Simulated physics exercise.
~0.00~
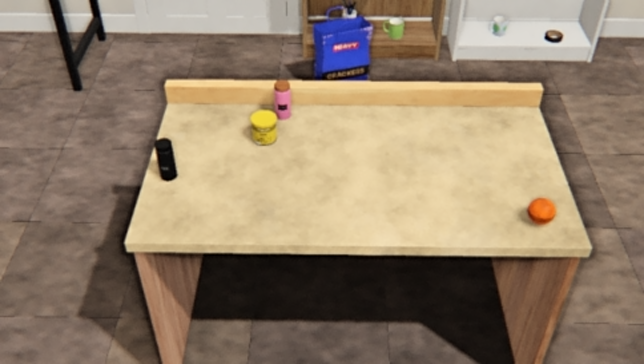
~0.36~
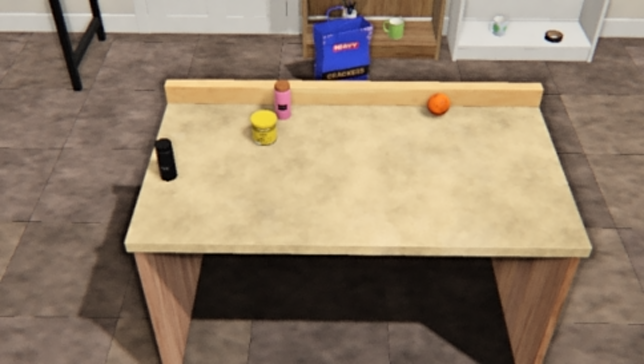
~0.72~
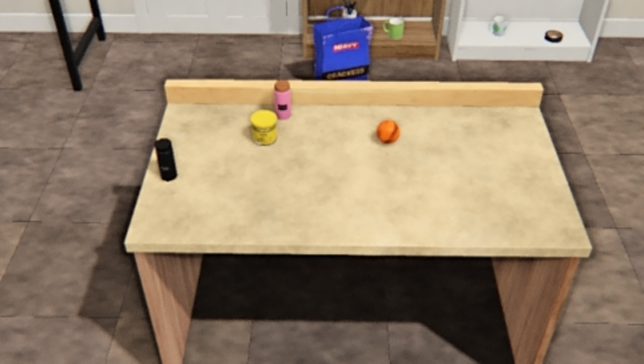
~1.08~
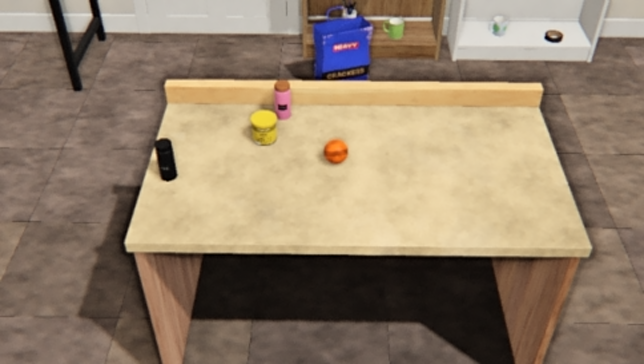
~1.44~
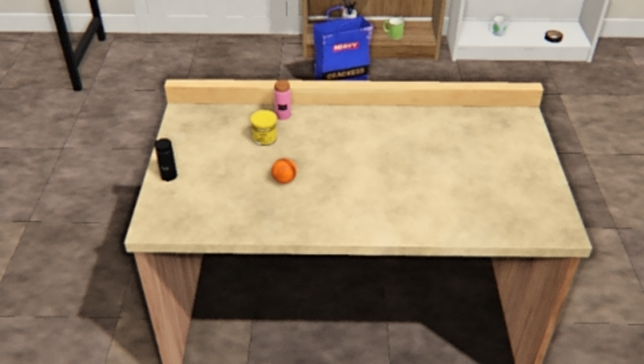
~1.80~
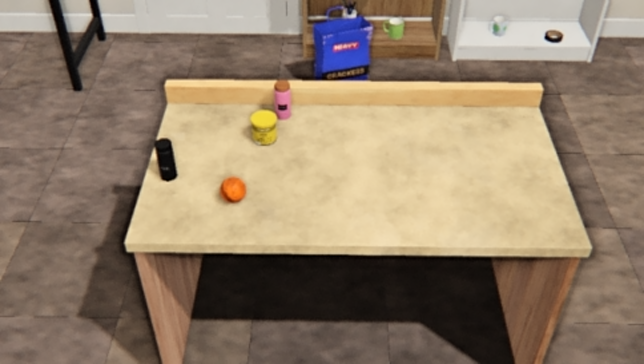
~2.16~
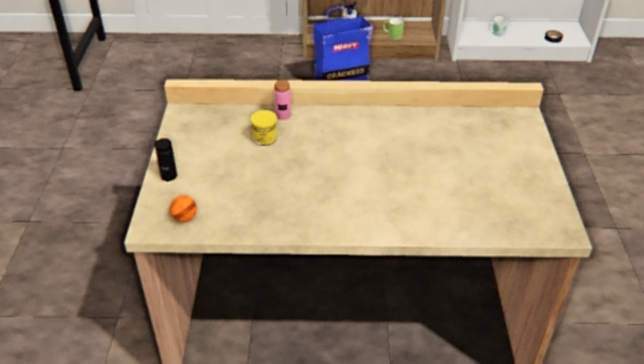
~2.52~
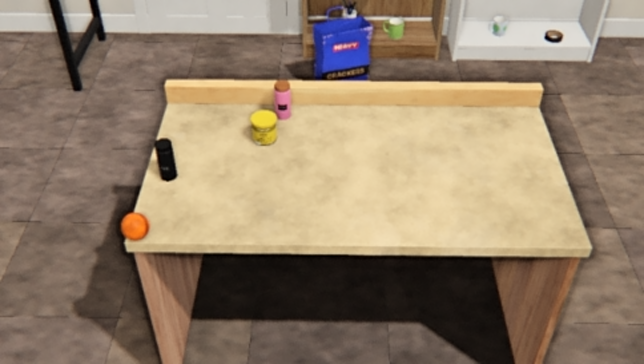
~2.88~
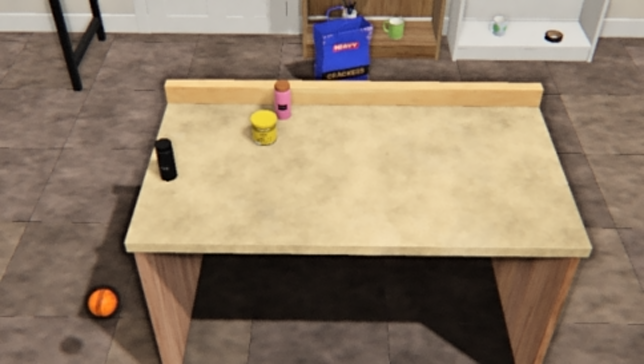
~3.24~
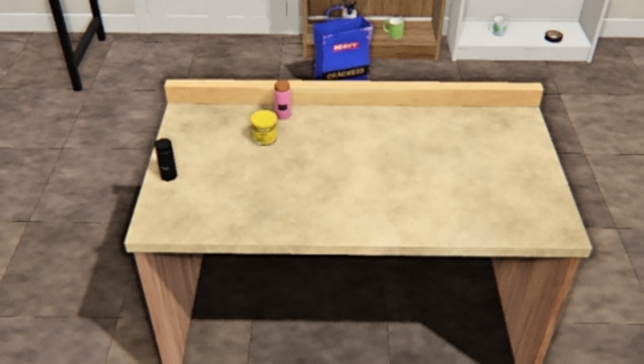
On a table, an orange ball rebounds off the back ledge, rolls left and falls off.
